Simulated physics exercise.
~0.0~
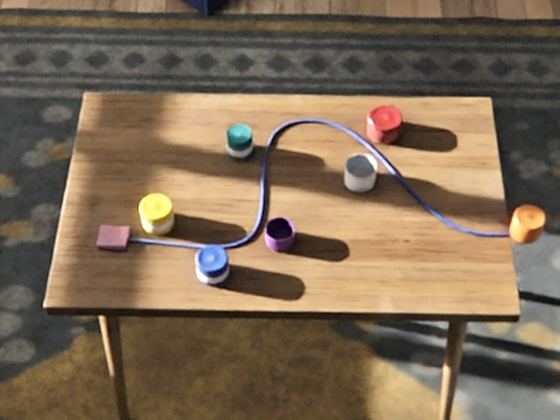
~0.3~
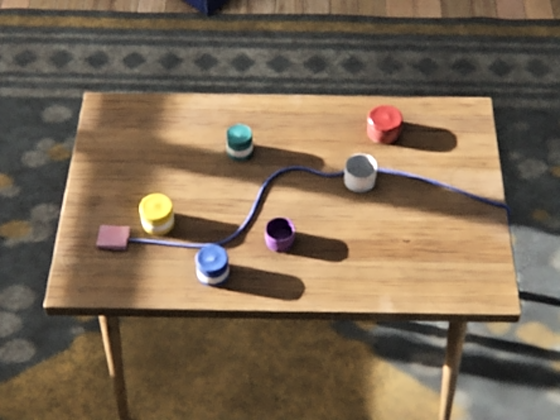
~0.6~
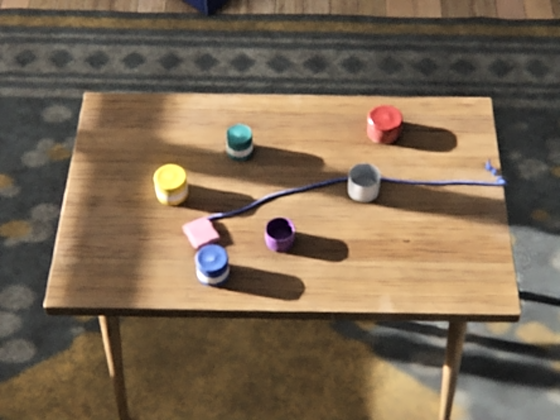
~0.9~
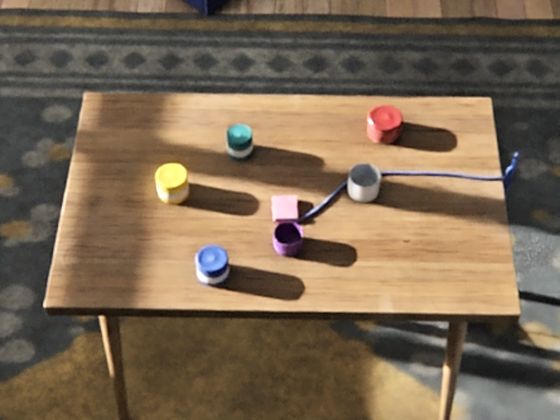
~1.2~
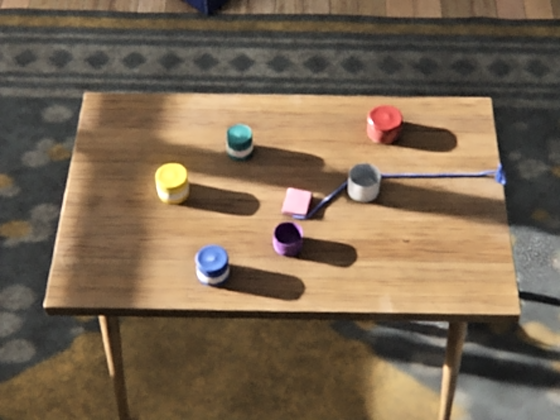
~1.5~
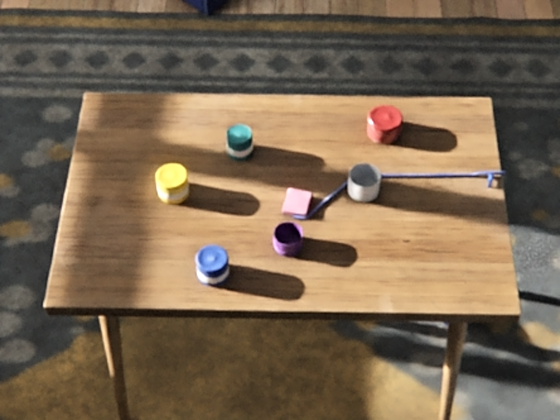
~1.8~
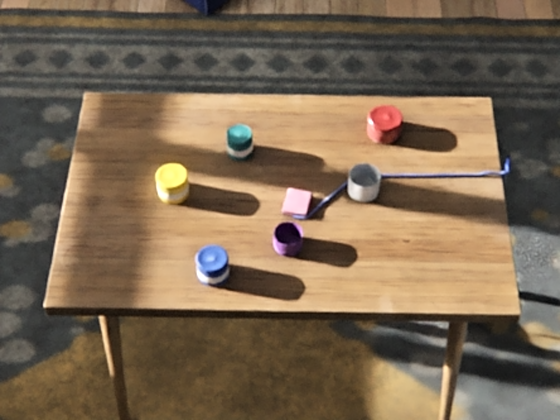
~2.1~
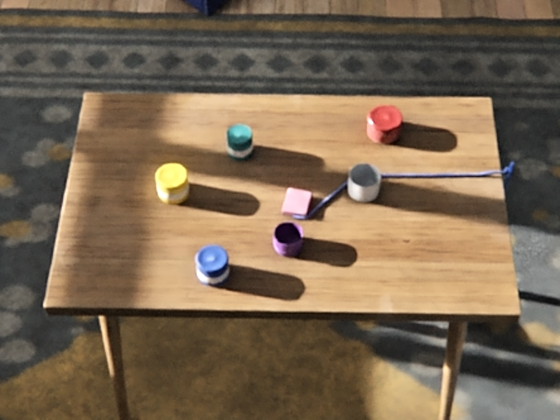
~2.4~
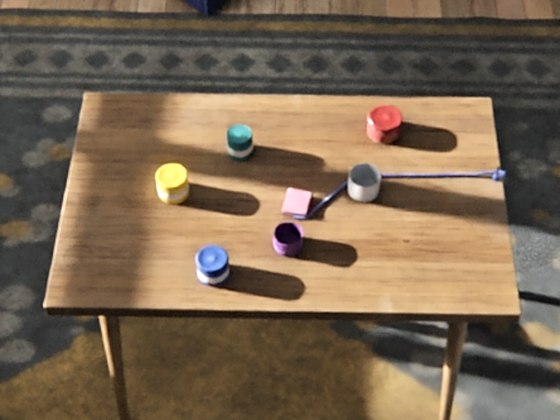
On a wooden table, an orange object dropping off the right edge, its blue cable dragging a pink block rightward among small pots.
